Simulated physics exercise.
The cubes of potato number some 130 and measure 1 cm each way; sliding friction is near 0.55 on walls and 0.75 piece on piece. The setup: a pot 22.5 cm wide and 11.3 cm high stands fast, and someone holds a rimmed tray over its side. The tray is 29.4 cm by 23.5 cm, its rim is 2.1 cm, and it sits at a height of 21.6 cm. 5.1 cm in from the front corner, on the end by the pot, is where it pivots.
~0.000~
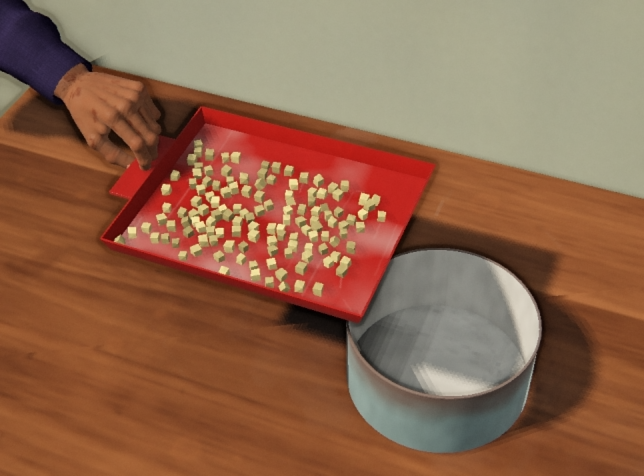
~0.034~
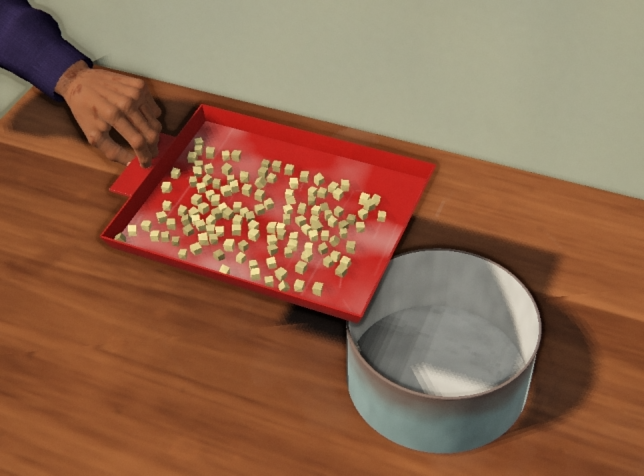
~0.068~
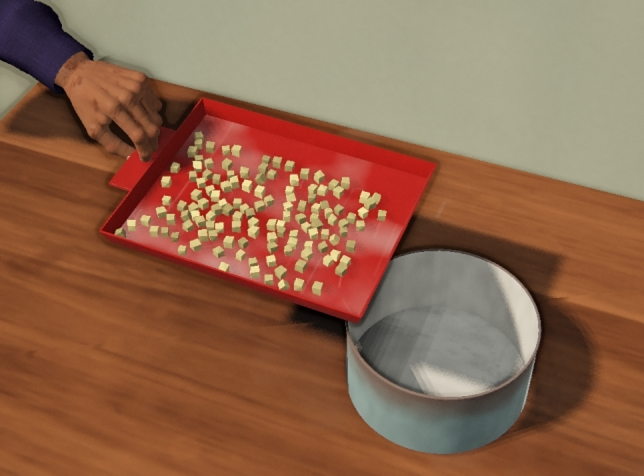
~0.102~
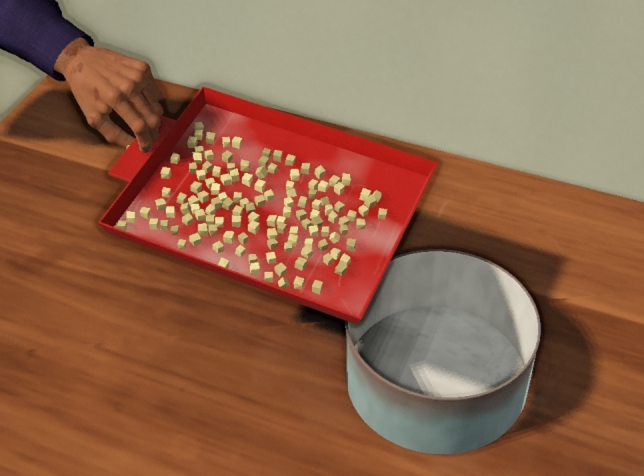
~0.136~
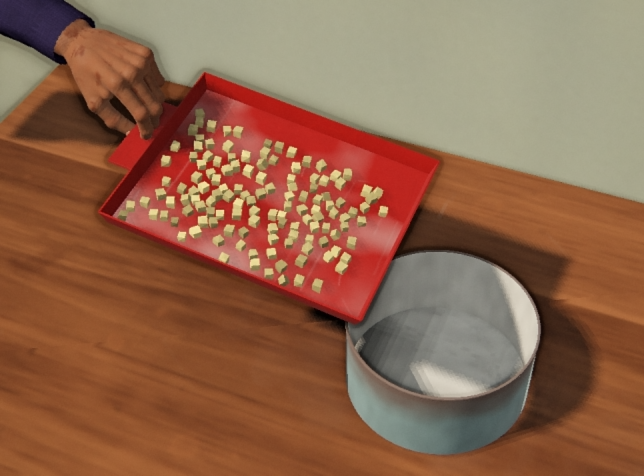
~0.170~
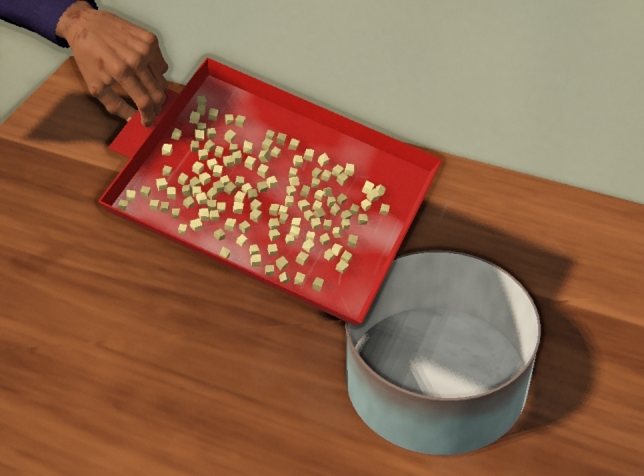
A hand in a purple sleeve raising the left end of a red tray of small pale cubes beside a pot.
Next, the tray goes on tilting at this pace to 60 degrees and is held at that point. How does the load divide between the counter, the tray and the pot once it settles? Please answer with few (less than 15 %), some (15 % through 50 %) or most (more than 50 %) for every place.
Counter: Some, tray: Some, pot: Some.
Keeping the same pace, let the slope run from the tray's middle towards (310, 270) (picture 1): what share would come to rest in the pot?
5 %.
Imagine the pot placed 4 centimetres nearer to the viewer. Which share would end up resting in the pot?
I'd say some 50 per cent would end up there.
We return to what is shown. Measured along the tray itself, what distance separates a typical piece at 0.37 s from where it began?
Roughly 0 cm.
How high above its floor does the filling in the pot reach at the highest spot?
Some 1.0 cm.
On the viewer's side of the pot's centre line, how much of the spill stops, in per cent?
About 100 per cent.
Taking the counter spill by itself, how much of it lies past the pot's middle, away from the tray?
About 90 per cent.
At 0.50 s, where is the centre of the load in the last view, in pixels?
Approx. (317, 191).
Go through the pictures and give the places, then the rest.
Tray tilt 0 degrees, front corners at (108, 236) and (358, 310); middle of the pieces at (260, 211); pot at (443, 318), in the first picture.
Tray tilt 1 degrees, front corners at (108, 234) and (358, 310); middle of the pieces at (260, 209), in the second picture.
Tray tilt 2 degrees, front corners at (108, 229) and (357, 311); middle of the pieces at (260, 206), in the third picture.
Tray tilt 5 degrees, front corners at (107, 220) and (357, 312), lowest corner right front; middle of the pieces at (260, 201), in the fourth picture.
Tray tilt 9 degrees, front corners at (107, 210) and (358, 313), lowest corner right front; middle of the pieces at (261, 194), in the fifth picture.
Tray tilt 13 degrees, front corners at (107, 200) and (358, 315), lowest corner right front; middle of the pieces at (262, 187); pot at (442, 320). Its pace works out near 120 degrees a second, in the sixth picture.
After 0.37 s, tilt 38 degrees; the tray holds 100 %, the pot 0 %.
After 0.50 s, tilt 54 degrees; the tray holds 100 %, the pot 0 %.
After 0.76 s, tilt 60 degrees; the tray holds 65 %, the pot 0 %.
By 2.3 s all is still; counter 35 %, tray 40 %, pot 25 %.
